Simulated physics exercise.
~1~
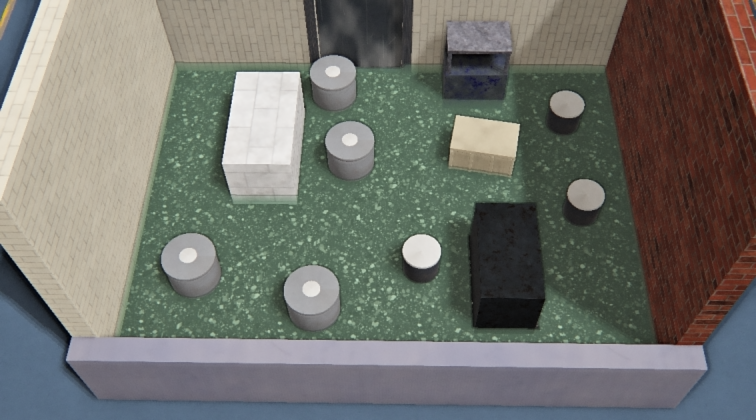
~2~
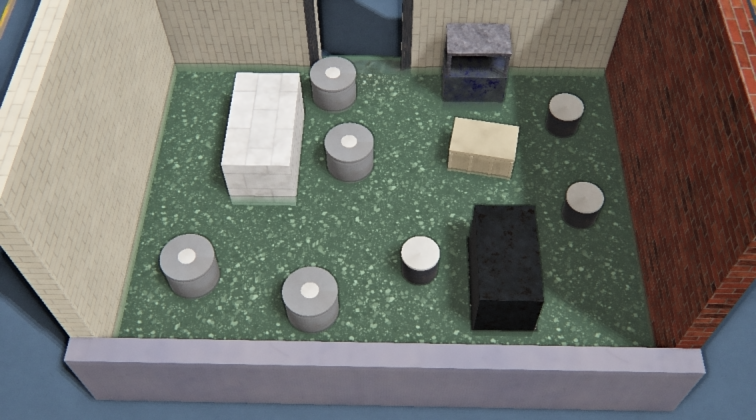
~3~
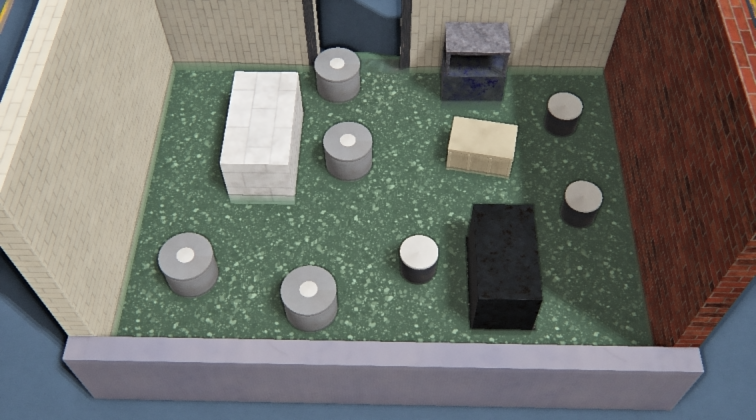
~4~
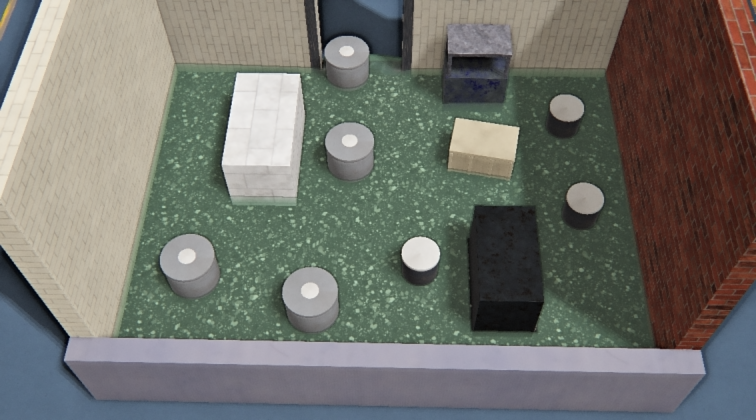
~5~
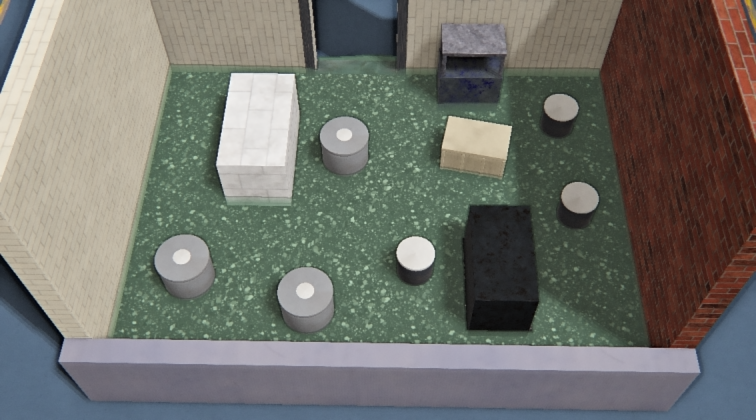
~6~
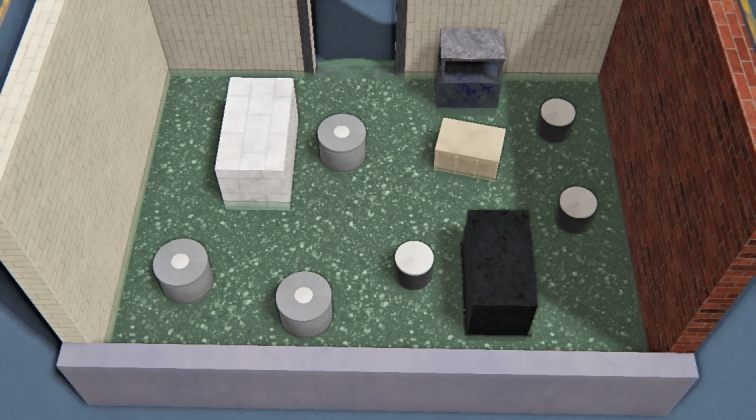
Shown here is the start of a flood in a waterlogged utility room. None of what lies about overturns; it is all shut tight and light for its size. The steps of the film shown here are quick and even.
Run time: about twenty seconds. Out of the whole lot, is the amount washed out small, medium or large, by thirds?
Medium: One to two thirds.
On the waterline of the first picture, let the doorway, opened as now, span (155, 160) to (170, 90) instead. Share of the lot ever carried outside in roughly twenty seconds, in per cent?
Estimate: Near 50 %.
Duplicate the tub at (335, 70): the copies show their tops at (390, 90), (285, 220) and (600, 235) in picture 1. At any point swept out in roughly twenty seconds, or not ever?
Summary in sequence: Exits at some point, exits at some point, never leaves.
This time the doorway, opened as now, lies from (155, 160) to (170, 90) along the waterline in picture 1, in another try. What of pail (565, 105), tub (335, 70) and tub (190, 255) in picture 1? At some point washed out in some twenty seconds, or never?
Answer, one by one: Not lost, lost, lost.
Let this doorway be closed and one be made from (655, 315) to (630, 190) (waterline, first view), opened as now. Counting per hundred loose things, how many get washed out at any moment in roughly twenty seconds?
Close to 80 %.
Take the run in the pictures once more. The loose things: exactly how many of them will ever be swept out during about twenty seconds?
That works out to 4.
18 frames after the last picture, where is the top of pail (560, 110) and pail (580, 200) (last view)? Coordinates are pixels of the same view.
They should end up near (517, 109) and (544, 176) respectively.
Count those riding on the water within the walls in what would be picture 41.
The number is 5.
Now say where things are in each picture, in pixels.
A tub at (350, 140) floats; a crate at (485, 136), afloat; 0 of 8 have shifted, in the first frame.
A tub at (349, 142), afloat; a crate at (485, 138), afloat; 0 of 8 have shifted, in the second frame.
A tub at (348, 141) floats; a crate at (483, 137), afloat; 1 of 8 have shifted, in the third frame.
A tub at (350, 141), afloat; a crate at (485, 139), afloat; 1 of 8 have shifted, in the fourth frame.
A tub at (344, 135) floats, close to its start; a crate at (477, 137) floats, close to its start; 2 of 8 have shifted, in the fifth frame.
A tub at (342, 132) floats, close to its start; a crate at (471, 139), afloat, close to its start; 3 of 8 have shifted, in the sixth frame.
A moment on, 1 of 8 are out; 7 afloat.
Next, 3 of 8 are out; 5 afloat.
Later, 3 of 8 are out; 5 afloat.
In the end, 4 of 8 are out; 4 afloat.
